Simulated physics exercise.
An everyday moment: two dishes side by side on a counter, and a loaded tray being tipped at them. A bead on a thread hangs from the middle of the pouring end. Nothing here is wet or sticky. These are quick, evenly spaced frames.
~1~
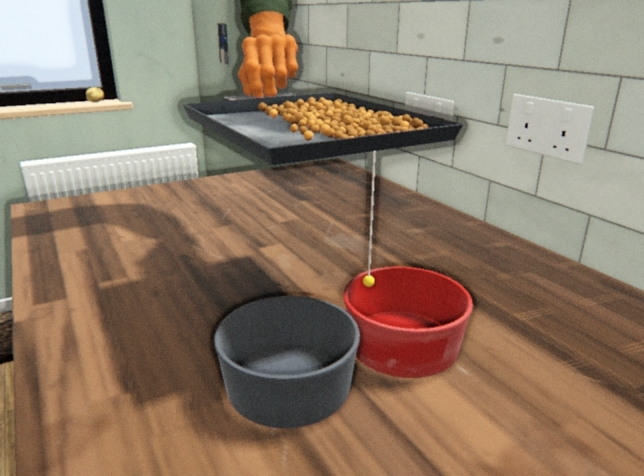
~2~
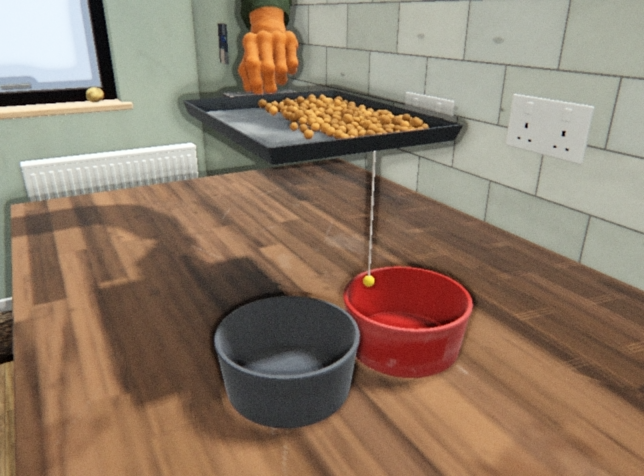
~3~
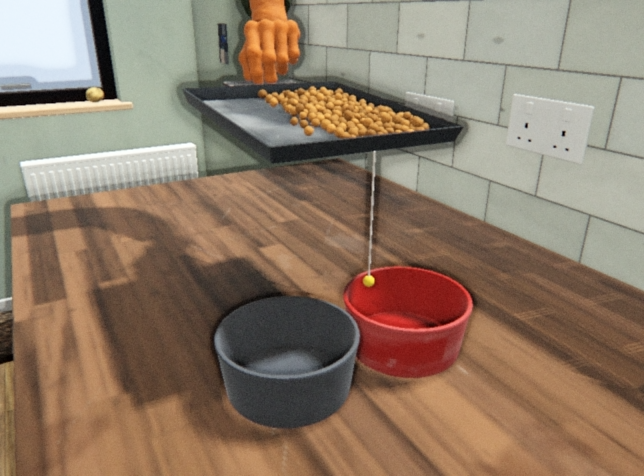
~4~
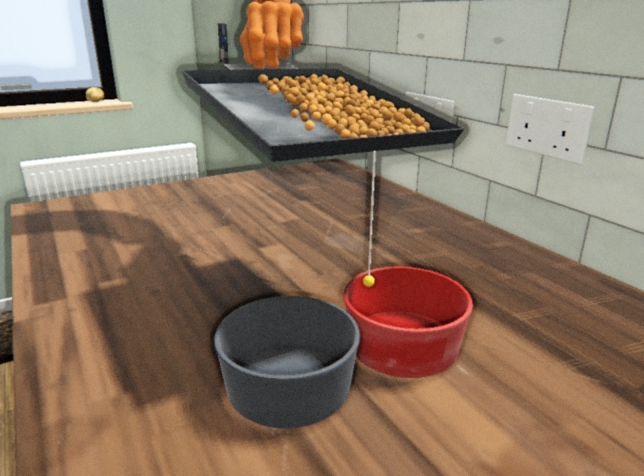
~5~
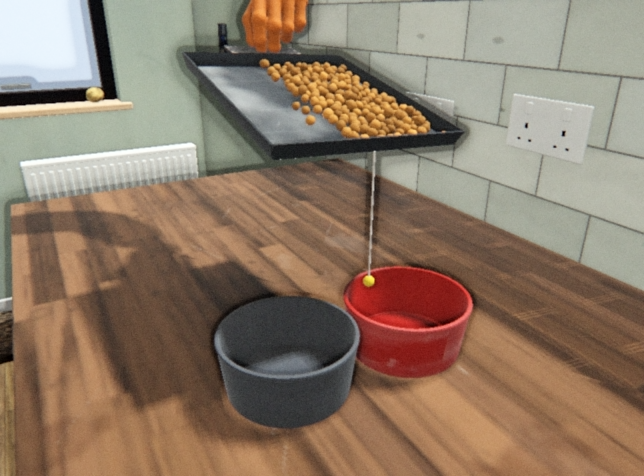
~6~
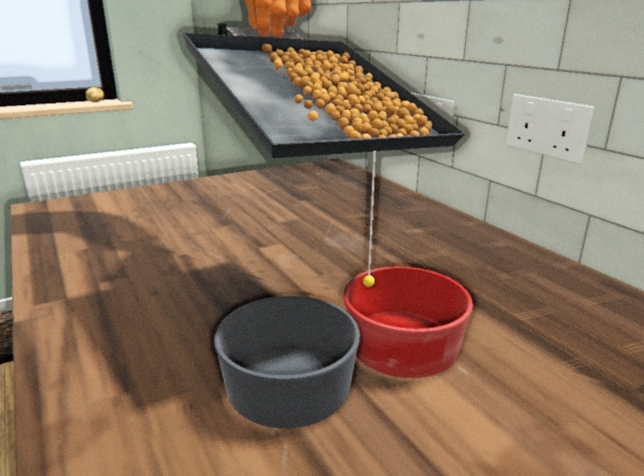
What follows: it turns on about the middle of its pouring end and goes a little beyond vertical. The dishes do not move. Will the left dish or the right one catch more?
Fuller: The right-hand dish.
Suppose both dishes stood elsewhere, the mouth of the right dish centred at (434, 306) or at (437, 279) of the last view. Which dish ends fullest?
At the first place the right dish, at the second the right one.
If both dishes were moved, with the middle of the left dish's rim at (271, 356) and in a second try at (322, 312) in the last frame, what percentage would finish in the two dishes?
About 50 and 60 per cent.
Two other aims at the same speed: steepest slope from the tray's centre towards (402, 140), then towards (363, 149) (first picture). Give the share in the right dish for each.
In turn 50 and 30 in a hundred.
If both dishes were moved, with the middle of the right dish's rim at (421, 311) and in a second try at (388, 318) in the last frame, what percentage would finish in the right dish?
About 60 and 40 per cent.
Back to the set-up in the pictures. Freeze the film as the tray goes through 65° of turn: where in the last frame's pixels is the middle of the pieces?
Around (404, 94).
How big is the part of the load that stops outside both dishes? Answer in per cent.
About 50 per cent.
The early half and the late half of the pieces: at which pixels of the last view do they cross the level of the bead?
At about (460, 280), then at (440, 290).
Just after the last frame, tray tipped steeply; almost all on the tray; just a few outside both; just a few in the air.
A moment on, tray tipped past a quarter turn; just a few on the tray; roughly a third in the right dish; roughly a third outside both; roughly a third in the air.
Further on, tray tipped past a quarter turn; just a few in the left dish; roughly half in the right dish; roughly half outside both.
When it is over, tray tipped past a quarter turn; just a few in the left dish; roughly half in the right dish; roughly half outside both.
